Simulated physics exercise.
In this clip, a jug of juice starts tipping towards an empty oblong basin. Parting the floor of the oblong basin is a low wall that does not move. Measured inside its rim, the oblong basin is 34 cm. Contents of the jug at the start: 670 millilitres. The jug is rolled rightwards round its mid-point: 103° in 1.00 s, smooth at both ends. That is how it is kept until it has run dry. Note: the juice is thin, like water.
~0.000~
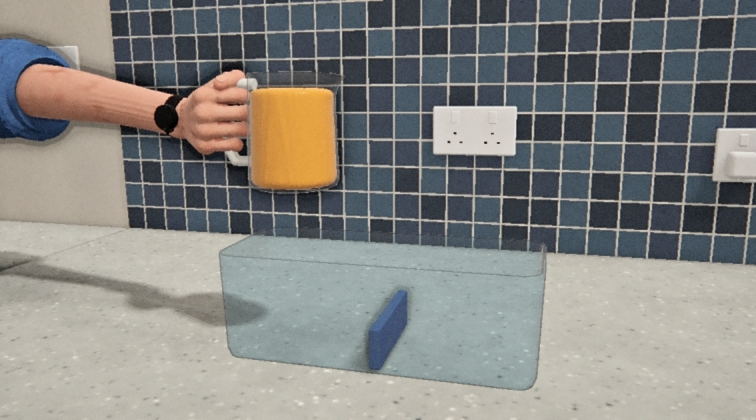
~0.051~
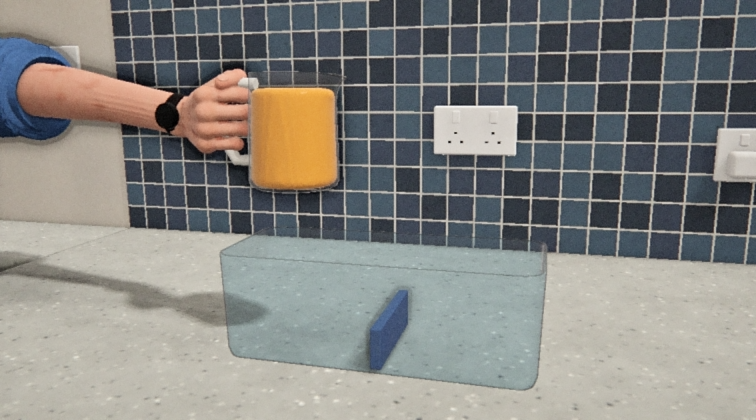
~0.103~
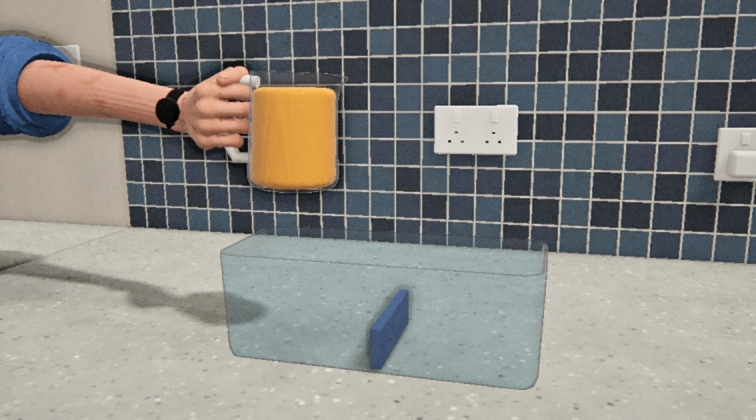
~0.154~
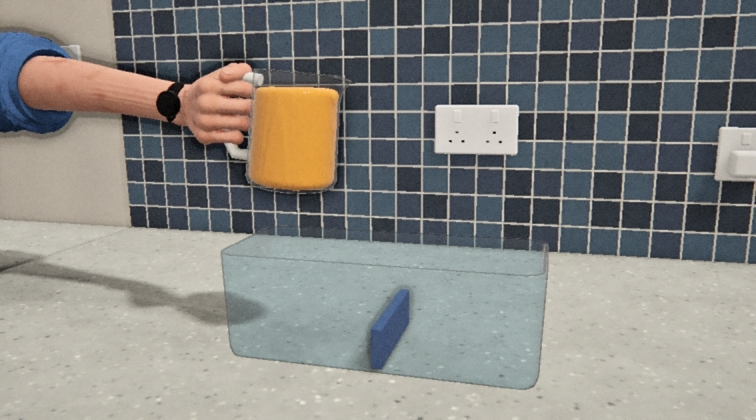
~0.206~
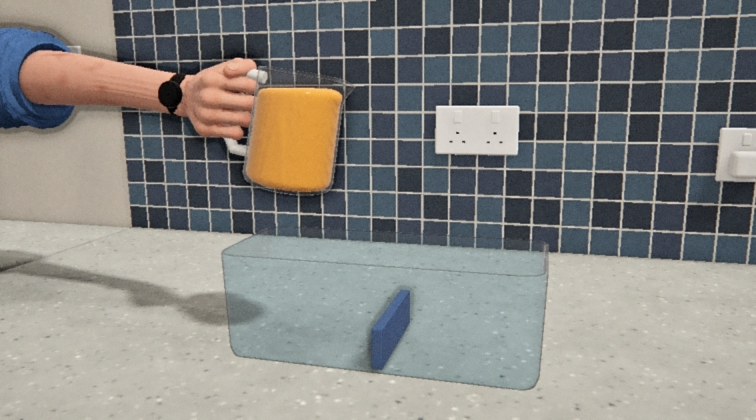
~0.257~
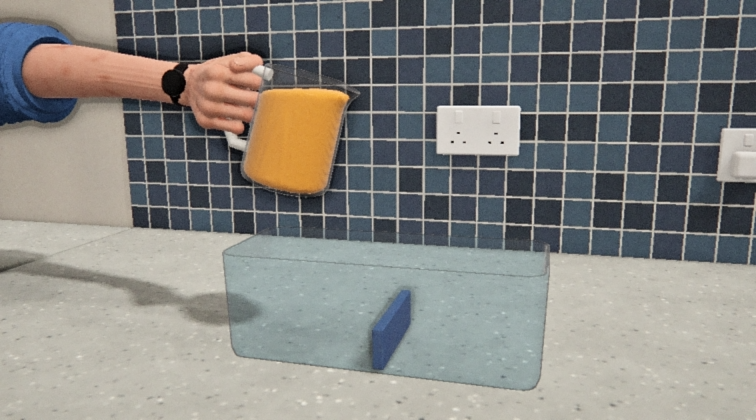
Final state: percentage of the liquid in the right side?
Approximately 91 %.
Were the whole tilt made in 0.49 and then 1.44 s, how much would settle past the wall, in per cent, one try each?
Respectively 90 and 90 %.
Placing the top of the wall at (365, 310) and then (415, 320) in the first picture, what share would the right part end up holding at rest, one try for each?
Try 1: 95 %; try 2: 60 %.
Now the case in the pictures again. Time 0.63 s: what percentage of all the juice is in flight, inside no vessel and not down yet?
My guess is roughly 14 %.
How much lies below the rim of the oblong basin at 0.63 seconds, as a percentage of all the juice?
5 %, roughly.
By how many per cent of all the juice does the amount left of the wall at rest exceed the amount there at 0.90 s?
Roughly 7 percent.
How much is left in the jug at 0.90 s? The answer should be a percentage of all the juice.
34 in a hundred, give or take.
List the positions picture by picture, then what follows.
It leans 0°; its right rim is at (343, 75); the juice meets the walls at (257, 92) and (333, 91); the oblong basin's rim runs from (244, 241) to (544, 260); the wall's top is at (390, 310), in the first picture.
It leans 1°; its right rim is at (345, 75); the juice meets the walls at (258, 91) and (333, 91), in the second picture.
It leans 3°; its right rim is at (347, 77); the juice meets the walls at (259, 90) and (335, 91), in the third picture.
It leans 6°; its right rim is at (350, 80); the juice meets the walls at (262, 91) and (338, 92), in the fourth picture.
It leans 10°; its right rim is at (354, 86); the juice meets the walls at (265, 92) and (343, 92), in the fifth picture.
It leans 16°; its right rim is at (359, 93); the juice meets the walls at (265, 101) and (349, 94), in the sixth picture.
After 0.63 s the tilt is 72° and 82 per cent is still to pour, 0 is left of the wall and 5 right of it.
After 0.90 s the tilt is 101° and 33 per cent is still to pour, 1 is left of the wall and 46 right of it.
After 1.19 s the tilt is 103° and 6 per cent is still to pour, 4 is left of the wall and 84 right of it.
After 1.50 s the tilt is 103° and 1 per cent is still to pour, 7 is left of the wall and 91 right of it.
In the end 8 per cent lies left of the wall, 91 right of it and 1 outside.
